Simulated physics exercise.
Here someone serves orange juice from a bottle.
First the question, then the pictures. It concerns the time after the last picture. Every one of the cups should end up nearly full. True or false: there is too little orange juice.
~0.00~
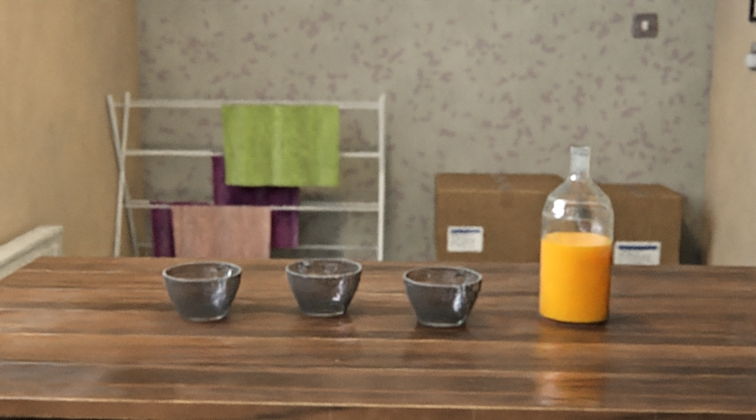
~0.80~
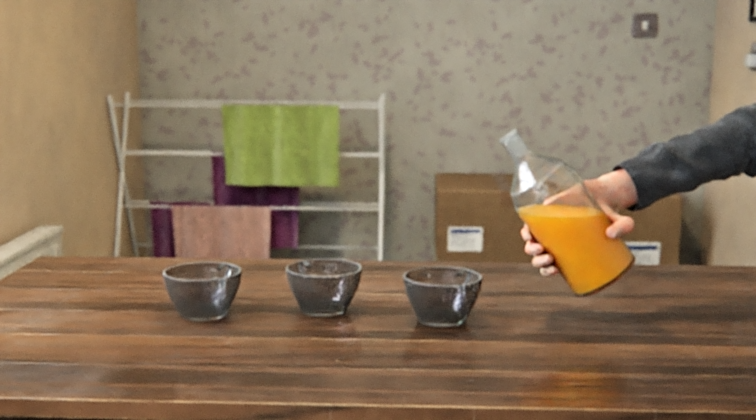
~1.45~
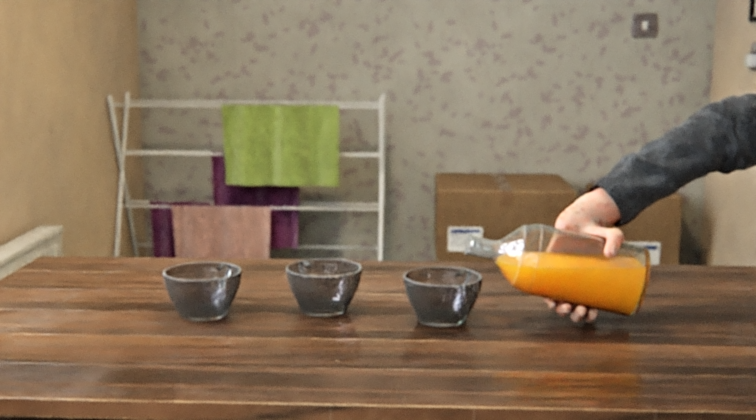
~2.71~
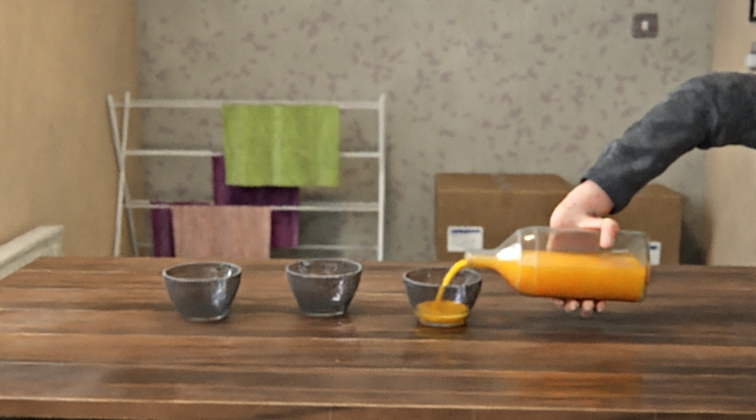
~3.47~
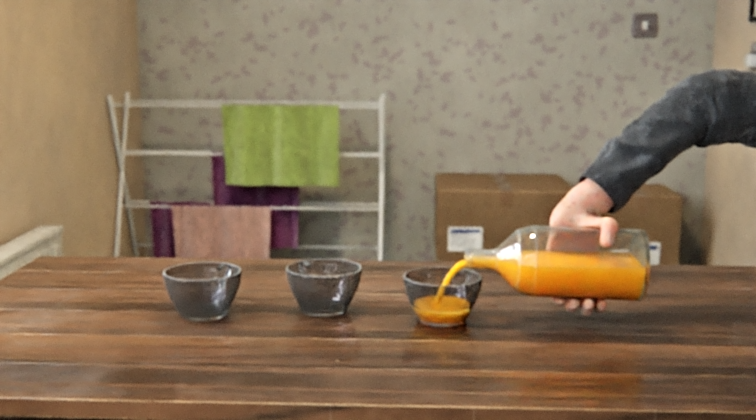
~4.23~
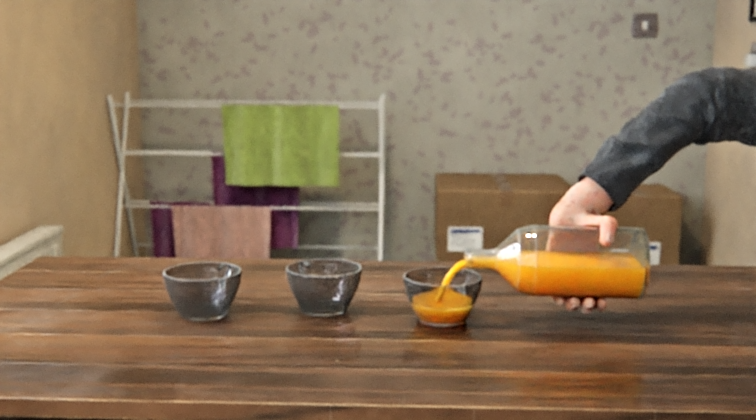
True.
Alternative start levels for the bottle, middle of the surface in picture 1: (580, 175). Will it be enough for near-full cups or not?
Short answer: Adequate.
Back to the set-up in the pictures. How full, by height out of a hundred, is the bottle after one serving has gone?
The level sits at roughly 25 percent.
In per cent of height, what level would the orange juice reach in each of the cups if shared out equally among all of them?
Each would be filled to around 75 per cent of its height.
Around 6.9 s, the first is about two thirds full.
Around 16.9 s, the first is done and the bottle has about half of its load.
Around 36.8 s, the bottle is empty with two filled and the next at about a third of a serving.
